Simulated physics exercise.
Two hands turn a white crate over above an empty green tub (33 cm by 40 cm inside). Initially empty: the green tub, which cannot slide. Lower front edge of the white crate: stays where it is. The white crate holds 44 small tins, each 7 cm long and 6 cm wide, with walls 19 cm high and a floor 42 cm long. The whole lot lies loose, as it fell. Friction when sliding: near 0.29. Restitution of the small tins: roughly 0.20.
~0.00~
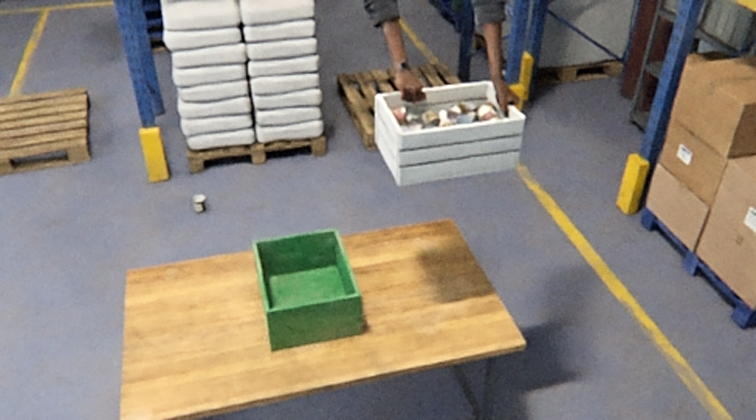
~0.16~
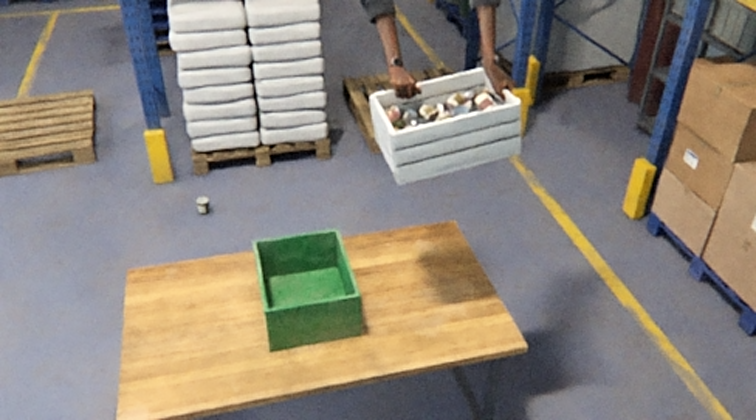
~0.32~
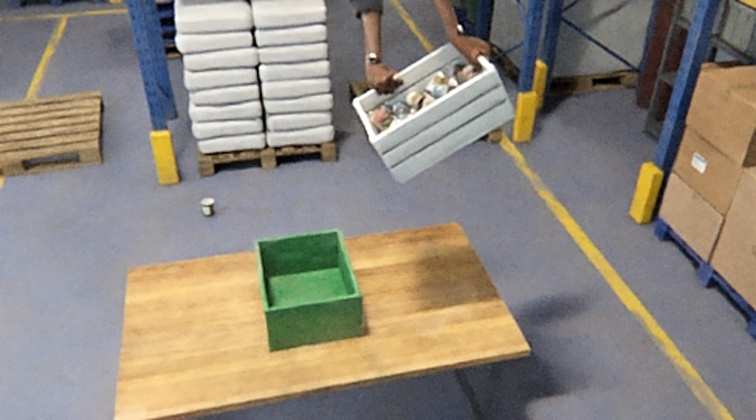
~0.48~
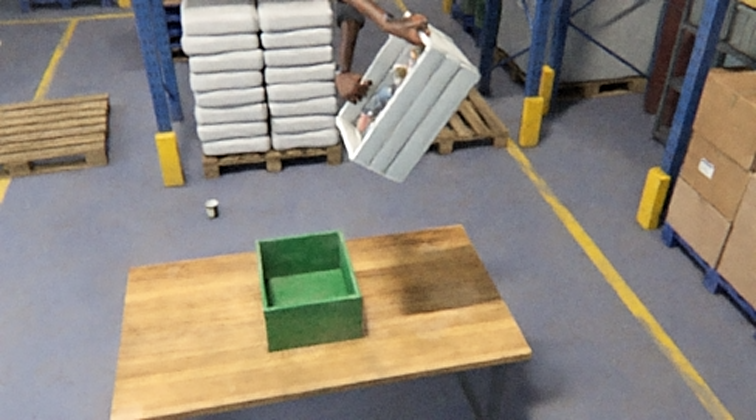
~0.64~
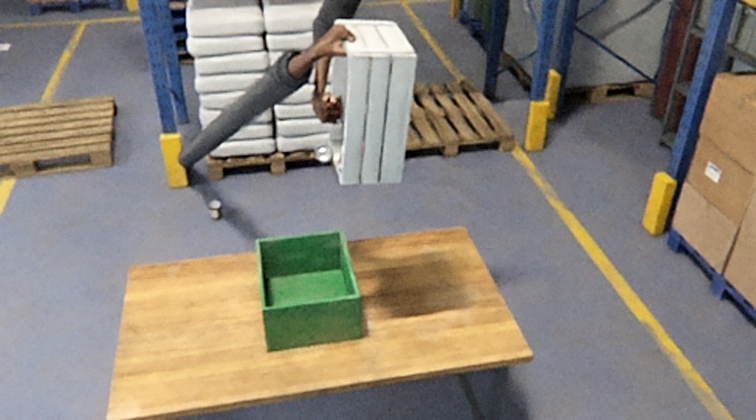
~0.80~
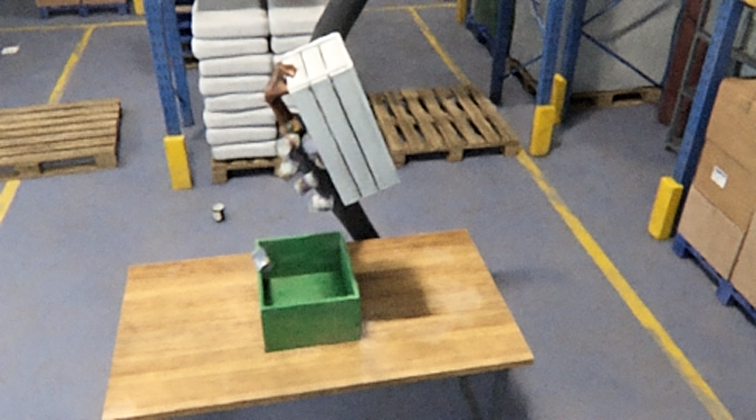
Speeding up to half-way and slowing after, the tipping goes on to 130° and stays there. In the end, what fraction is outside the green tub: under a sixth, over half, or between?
Once things settle, a share between sixth and half of them are found outside the green tub.
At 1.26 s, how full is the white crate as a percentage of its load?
I'd estimate close to 0 in a hundred.
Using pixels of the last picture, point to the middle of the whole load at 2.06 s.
The centre sits near (287, 302).
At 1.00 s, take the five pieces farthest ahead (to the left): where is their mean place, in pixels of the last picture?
Close to (214, 298) in the last view.
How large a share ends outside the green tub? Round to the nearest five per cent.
I'd put it at around 25 percent of them.
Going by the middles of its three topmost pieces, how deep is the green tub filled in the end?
Some 10 centimetres up.
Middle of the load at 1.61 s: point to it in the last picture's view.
I'd say close to (287, 302).
After 1.00 s, tilt 129°; 12 still in the white crate, 4 in the green tub, 2 outside the green tub and 26 in the air.
After 1.26 s, tilt 130°; 29 in the green tub, 12 outside the green tub and 3 in the air.
After 1.61 s, tilt 130°; 32 in the green tub and 12 outside the green tub.
Outcome (at 2.06 s), 32 in the green tub and 12 outside the green tub. Asked share, 12 of 44, 27 per cent.
